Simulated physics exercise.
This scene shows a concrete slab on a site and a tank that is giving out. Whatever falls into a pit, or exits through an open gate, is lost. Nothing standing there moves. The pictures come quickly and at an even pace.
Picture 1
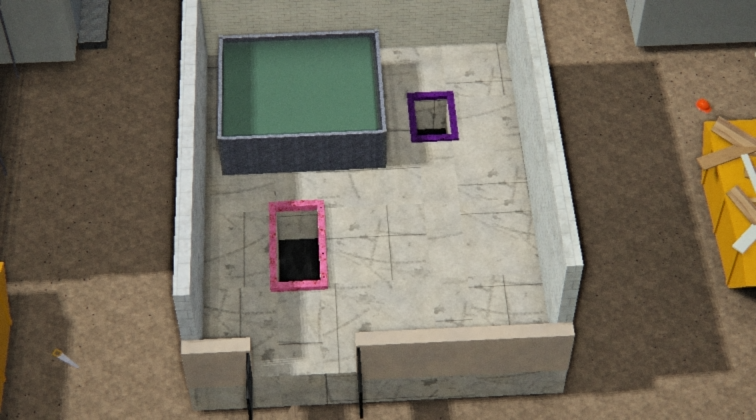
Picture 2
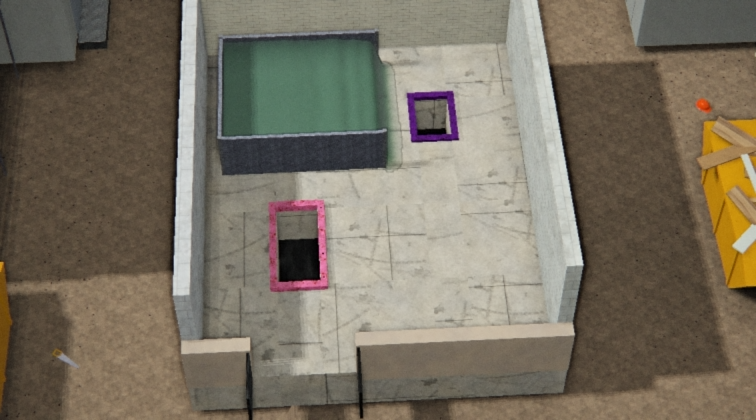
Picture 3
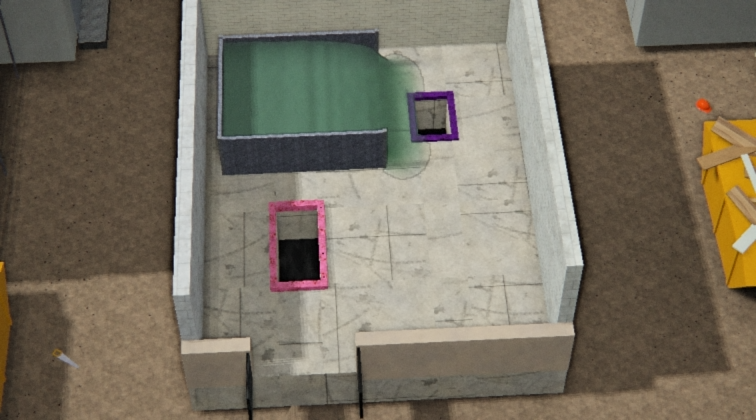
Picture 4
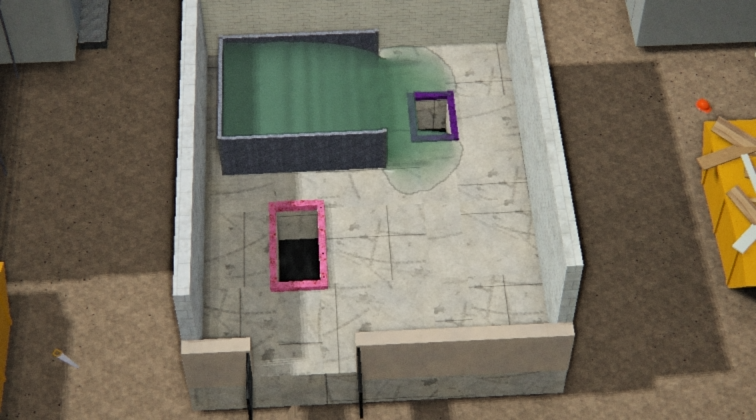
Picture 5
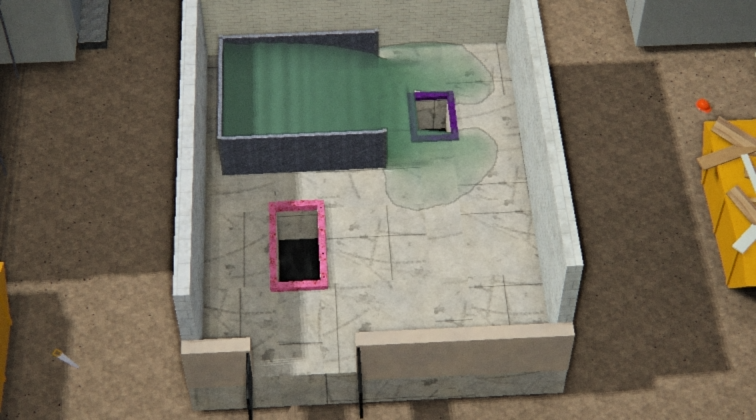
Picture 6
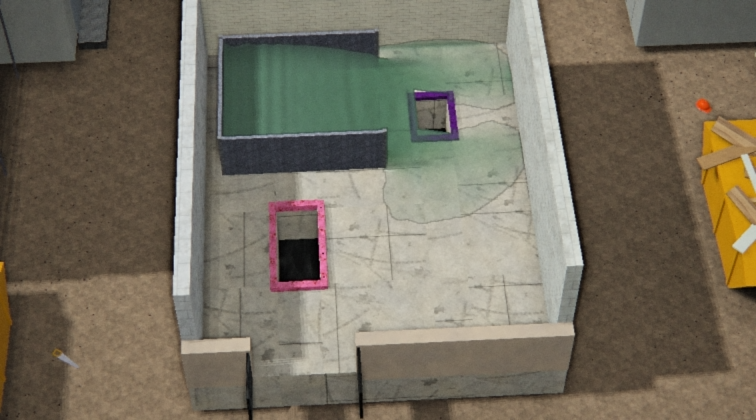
Green water poured out of the open right side of a dark-walled tank on a concrete slab, spreading around the purple-framed opening and fanning out toward the right wall, while the pink-framed opening stayed dry.
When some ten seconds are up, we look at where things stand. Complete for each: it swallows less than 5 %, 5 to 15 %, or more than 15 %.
Completed: The gate swallows 5 to 15 %; the purple pit swallows more than 15 %; the pink pit swallows less than 5 %.
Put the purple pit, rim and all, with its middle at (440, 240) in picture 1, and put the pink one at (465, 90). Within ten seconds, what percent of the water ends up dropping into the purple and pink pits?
The purple pit takes around 4 percent, while the pink pit takes around 45 percent.
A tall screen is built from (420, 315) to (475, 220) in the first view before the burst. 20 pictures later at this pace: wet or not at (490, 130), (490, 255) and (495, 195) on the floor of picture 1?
First submerged, second submerged, third submerged.
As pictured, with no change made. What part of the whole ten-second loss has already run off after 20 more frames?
Close to 65 per cent, I'd say.
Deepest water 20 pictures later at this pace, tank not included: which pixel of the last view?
It should be deepest at about (547, 349).
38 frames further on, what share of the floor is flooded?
About 90 per cent.
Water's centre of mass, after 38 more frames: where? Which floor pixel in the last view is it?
I'd place it roughly at (380, 203).
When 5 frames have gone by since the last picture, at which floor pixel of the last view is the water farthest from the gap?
Somewhere near (535, 265).
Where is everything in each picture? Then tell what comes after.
In the first picture, the open tank at (301, 86) is whole and still.
In the second picture, the front is at a hidden place, out from the gap at (379, 105).
In the third picture, the front is at (399, 58), out from the gap at (379, 106).
In the fourth picture, the front is at (431, 184), out from the gap at (379, 108).
In the fifth picture, water pours out at (379, 108) and has run to (467, 188).
In the sixth picture, the front is at (507, 60), out from the gap at (379, 108).
A moment on, water covers 30 % of the floor; the gate 0 %, the purple pit 12 %, the pink pit 0 %.
Next, water covers 40 % of the floor; the gate 0 %, the purple pit 21 %, the pink pit 0 %.
Then, water covers 55 % of the floor; the gate 0 %, the purple pit 30 %, the pink pit 0 %.
Later, water covers 90 % of the floor; the gate 2 %, the purple pit 35 %, the pink pit 0 %.
In the end, water covers 95 % of the floor; the gate 8 %, the purple pit 37 %, the pink pit 1 %.
